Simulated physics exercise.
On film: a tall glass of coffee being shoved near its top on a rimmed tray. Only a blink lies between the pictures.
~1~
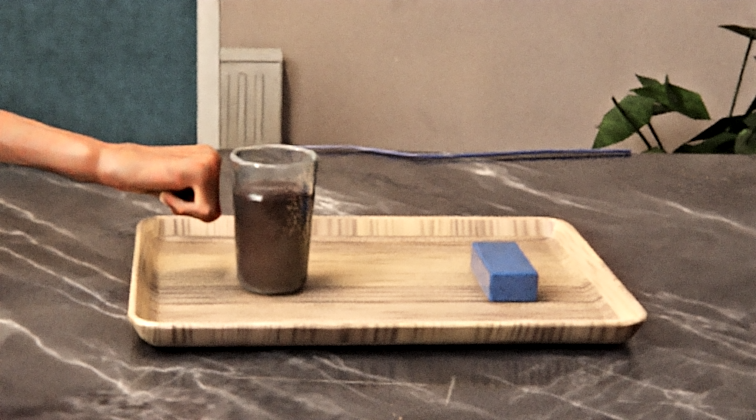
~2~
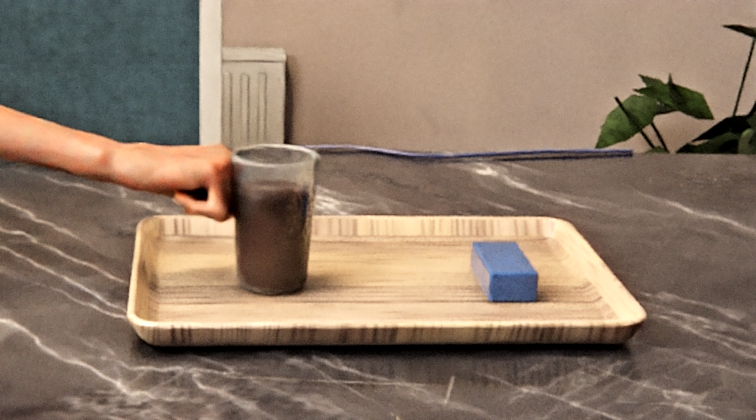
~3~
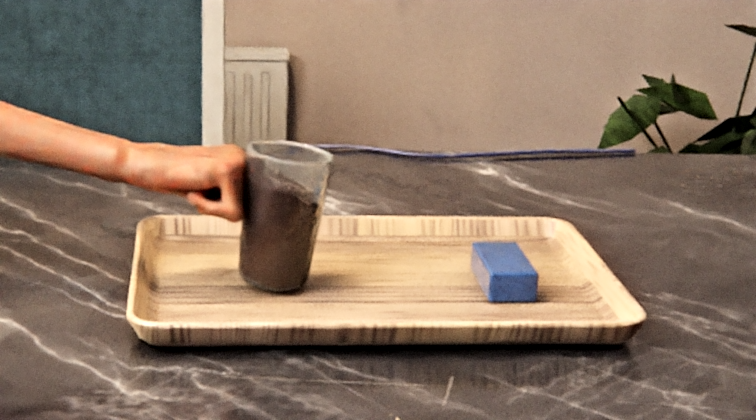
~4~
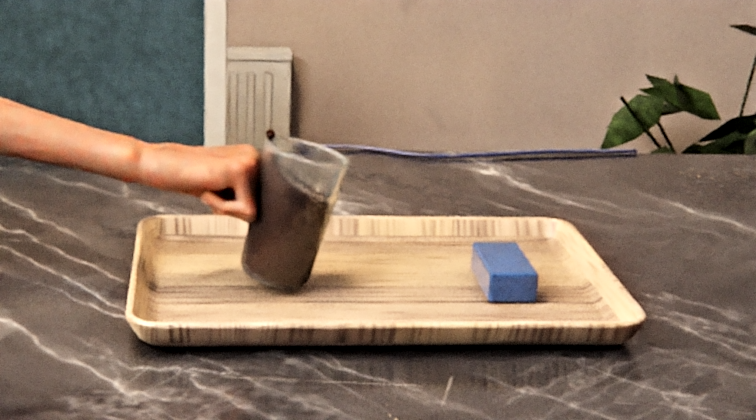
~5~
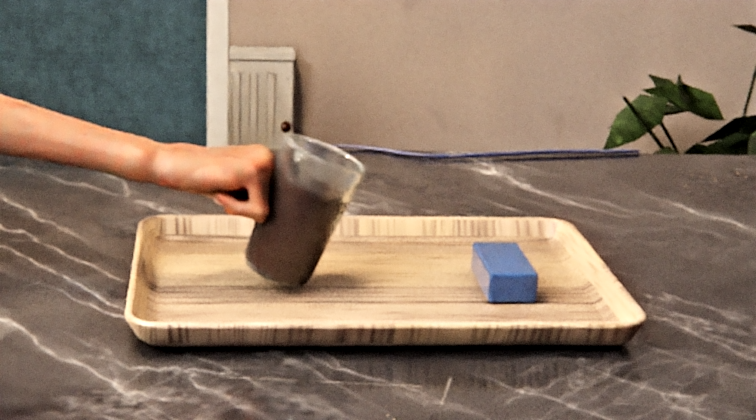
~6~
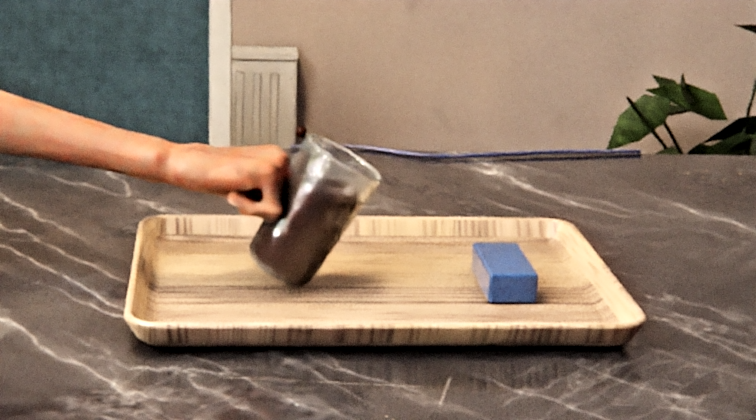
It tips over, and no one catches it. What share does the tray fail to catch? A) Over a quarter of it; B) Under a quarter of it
(B) Under a quarter of it.
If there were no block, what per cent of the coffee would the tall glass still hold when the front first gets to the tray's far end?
Roughly 60 %, give or take.
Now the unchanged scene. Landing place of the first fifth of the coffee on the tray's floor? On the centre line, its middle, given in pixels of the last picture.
Roughly (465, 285).
A moment on, the tall glass lies on its side and 90 per cent is in the glass, 9 on the tray and 1 above or beyond its rim.
Next, the tall glass lies on its side and 48 per cent is in the glass, 36 on the tray and 16 above or beyond its rim.
Then the tall glass lies on its side and 27 per cent is in the glass, 55 on the tray and 17 above or beyond its rim.
Later the tall glass lies on its side and 15 per cent is in the glass, 71 on the tray and 14 above or beyond its rim.
At rest 86 per cent is held by tray and glass, 14 is off the tray.
